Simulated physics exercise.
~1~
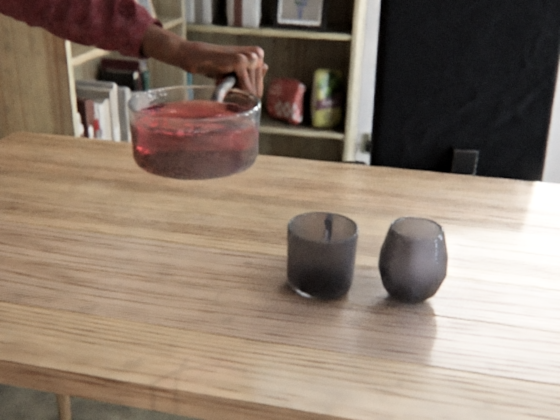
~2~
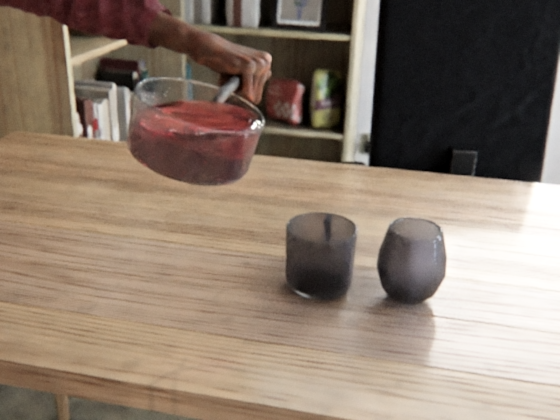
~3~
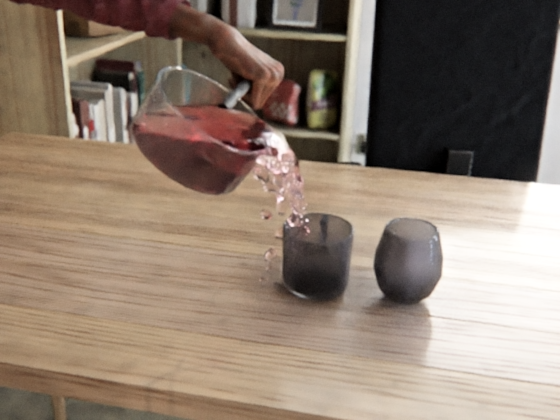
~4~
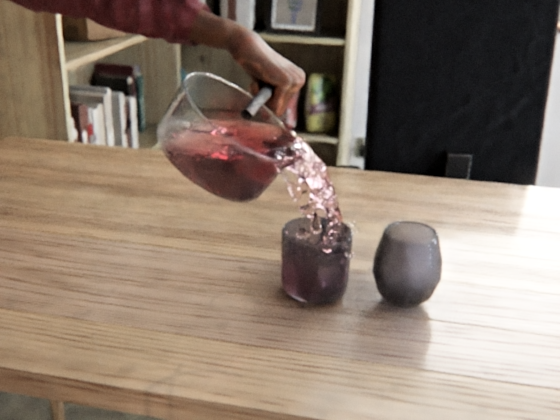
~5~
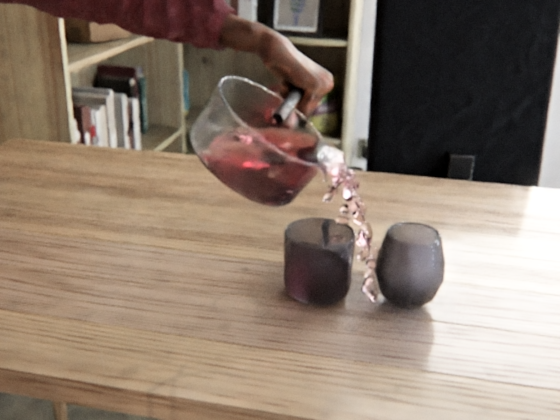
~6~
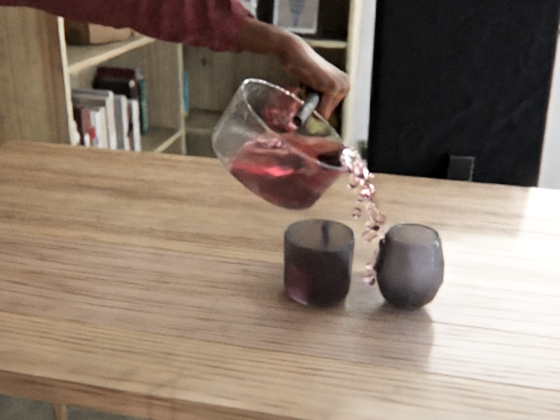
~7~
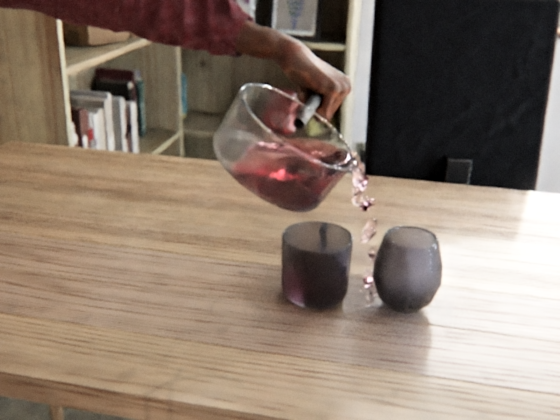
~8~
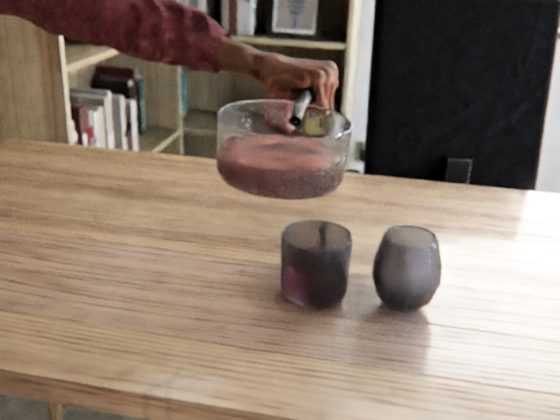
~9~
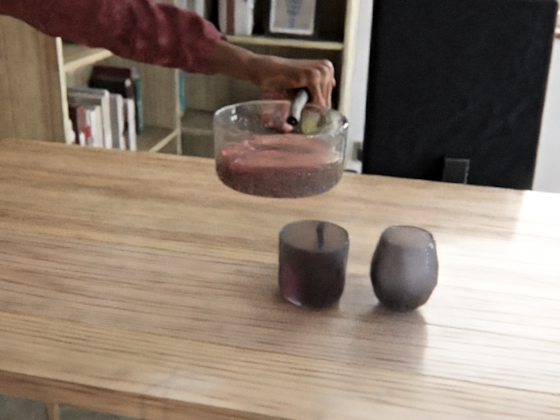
A hand tipped a clear glass pot of pinkish-red liquid over two dark cups on a wooden table, pouring into the left one, then moving right as the thinning stream fell between them, before leveling the pot, still holding plenty, above the cups.
